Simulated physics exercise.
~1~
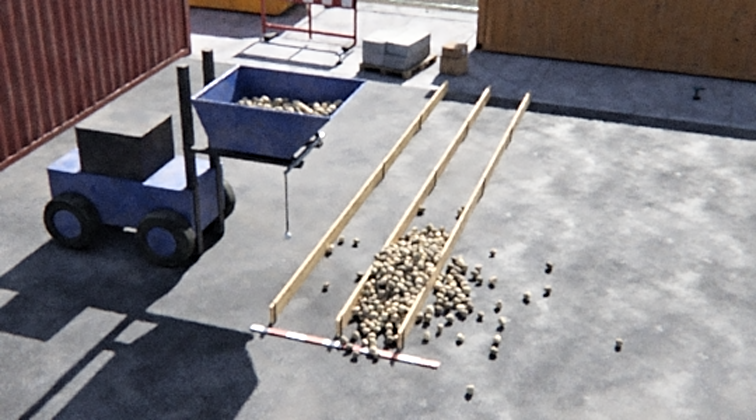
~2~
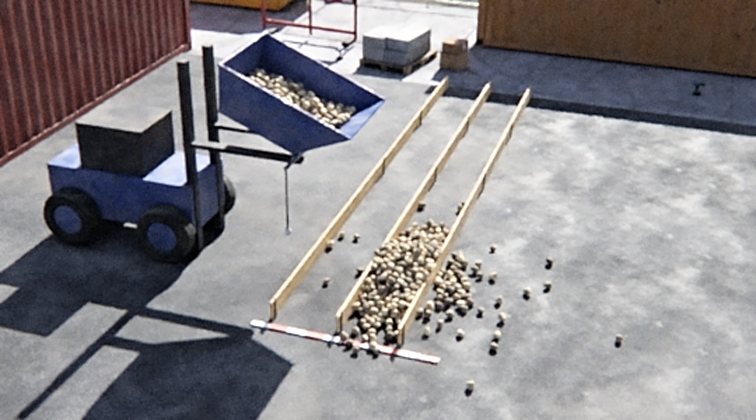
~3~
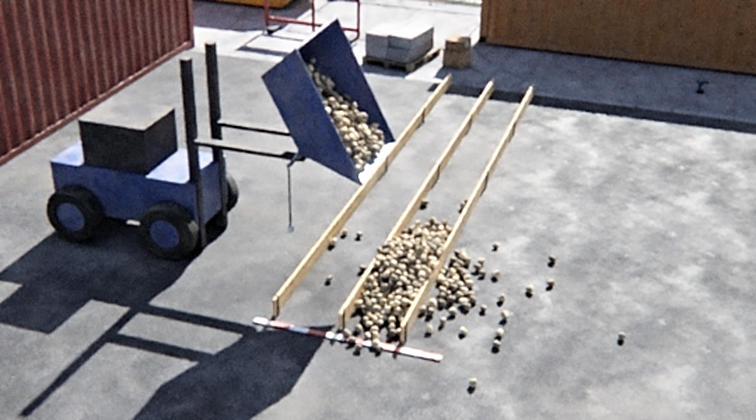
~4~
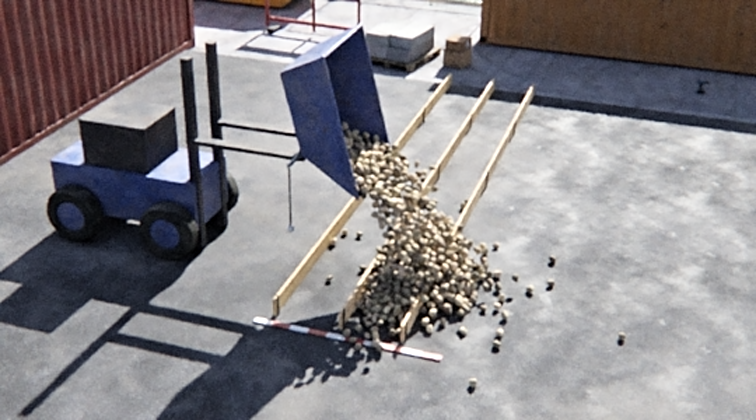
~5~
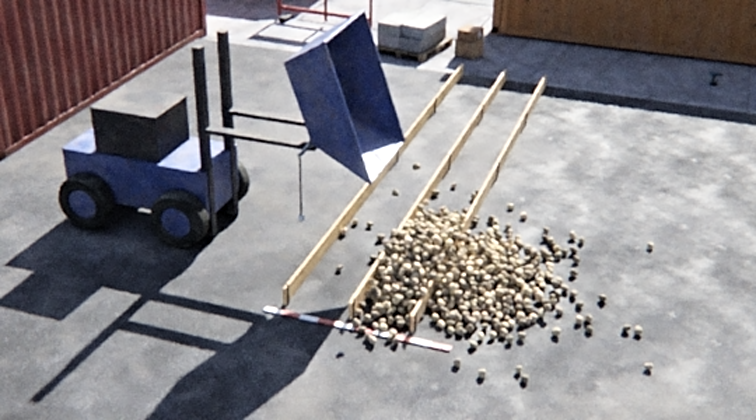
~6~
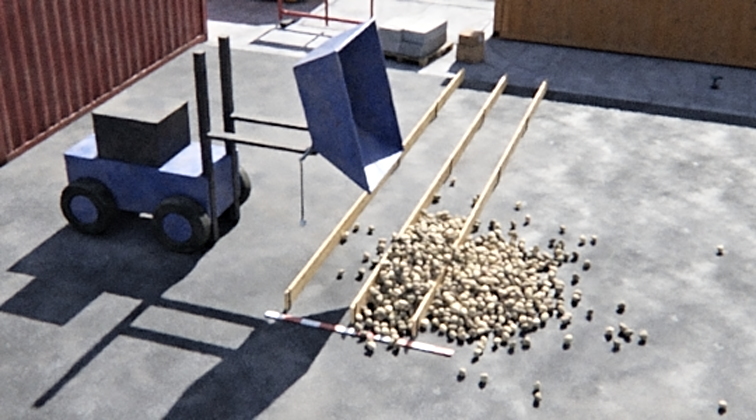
To begin with, a blue fork truck on the left holds up a blue skip of round, pale stones, beside three long planks where an earlier heap already lies loose. The skip tips steadily to the right, and its stones slide toward the lower edge. Once it is steeply tilted, they pour out in a thick stream over the planks and onto the old heap. The pile spreads to the right across the last plank, with a few stones scattering over the grey ground. The skip rocks back slightly and forward again, ending empty and steeply tilted above the broad heap.
